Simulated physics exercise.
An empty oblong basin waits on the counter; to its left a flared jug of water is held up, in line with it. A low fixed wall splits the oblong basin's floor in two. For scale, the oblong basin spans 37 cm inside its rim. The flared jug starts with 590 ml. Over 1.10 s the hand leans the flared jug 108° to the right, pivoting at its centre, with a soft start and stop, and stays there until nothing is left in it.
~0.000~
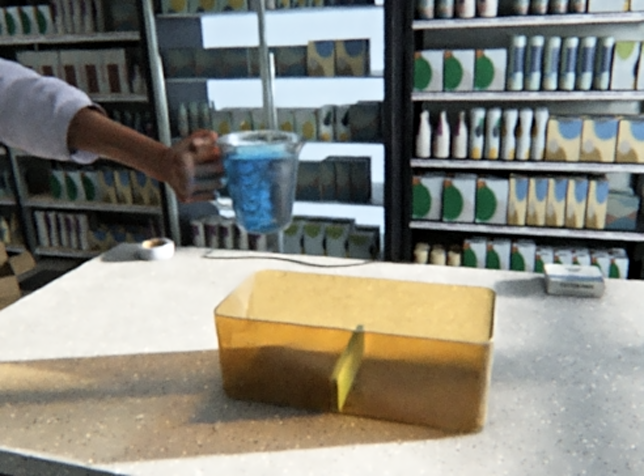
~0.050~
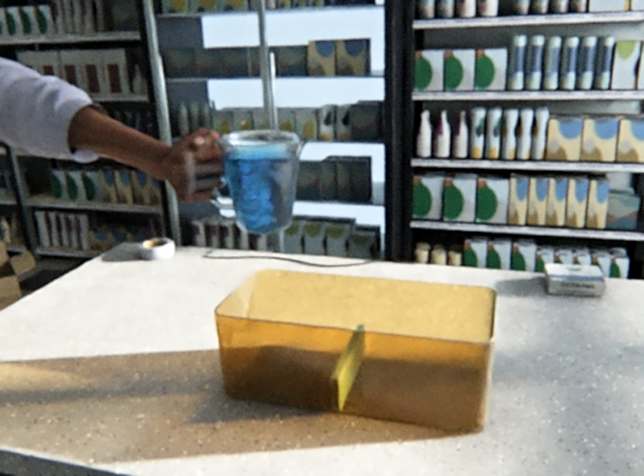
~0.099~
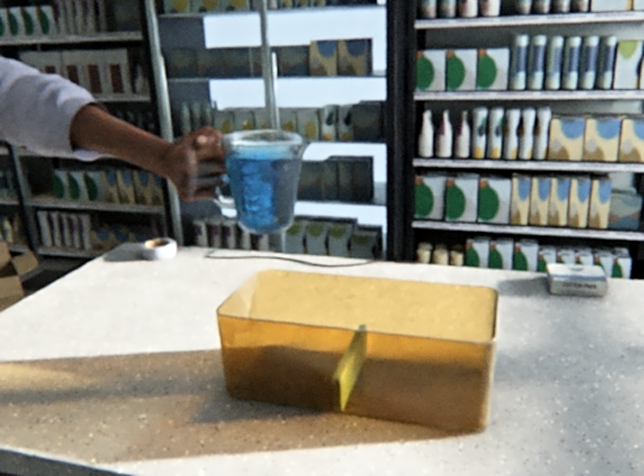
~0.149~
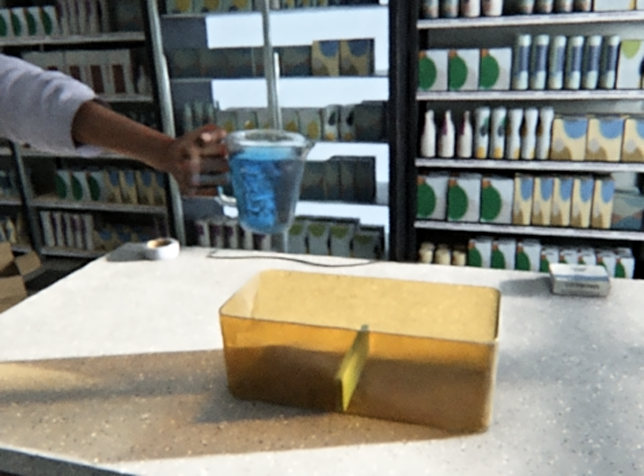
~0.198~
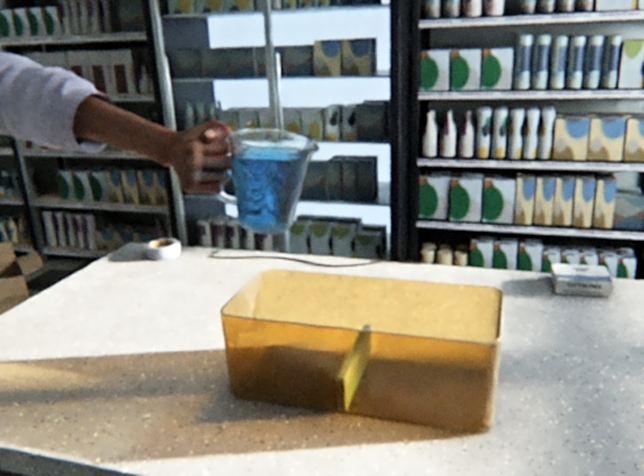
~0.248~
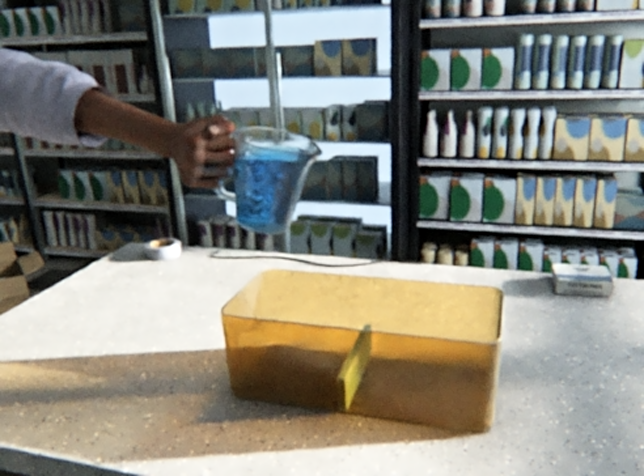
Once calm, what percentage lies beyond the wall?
The far part has some 89 per cent.
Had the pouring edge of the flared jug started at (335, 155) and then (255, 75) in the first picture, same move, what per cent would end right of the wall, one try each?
First 95, then 25 per cent.
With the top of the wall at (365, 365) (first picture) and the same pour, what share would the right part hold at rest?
In that case some 65 per cent.
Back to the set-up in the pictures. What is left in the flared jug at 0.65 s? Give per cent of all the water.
Near 72 in a hundred.
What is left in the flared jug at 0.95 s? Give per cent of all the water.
About 16 per cent.
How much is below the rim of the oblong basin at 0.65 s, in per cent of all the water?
Some 6 per cent.
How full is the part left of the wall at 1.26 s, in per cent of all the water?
About 10 per cent.
Then, 0.65 s in, the tilt is 70° and 73 per cent is still to pour, 0 is left of the wall and 6 right of it.
Then, 0.95 s in, the tilt is 103° and 17 per cent is still to pour, 2 is left of the wall and 60 right of it.
Then, 1.26 s in, the tilt is 108° and 0 per cent is still to pour, 9 is left of the wall and 89 right of it.
Then, 1.60 s in, the tilt is 108° and 0 per cent is still to pour, 10 is left of the wall and 89 right of it.
Finally, 10 per cent lies left of the wall, 89 right of it and 1 outside.
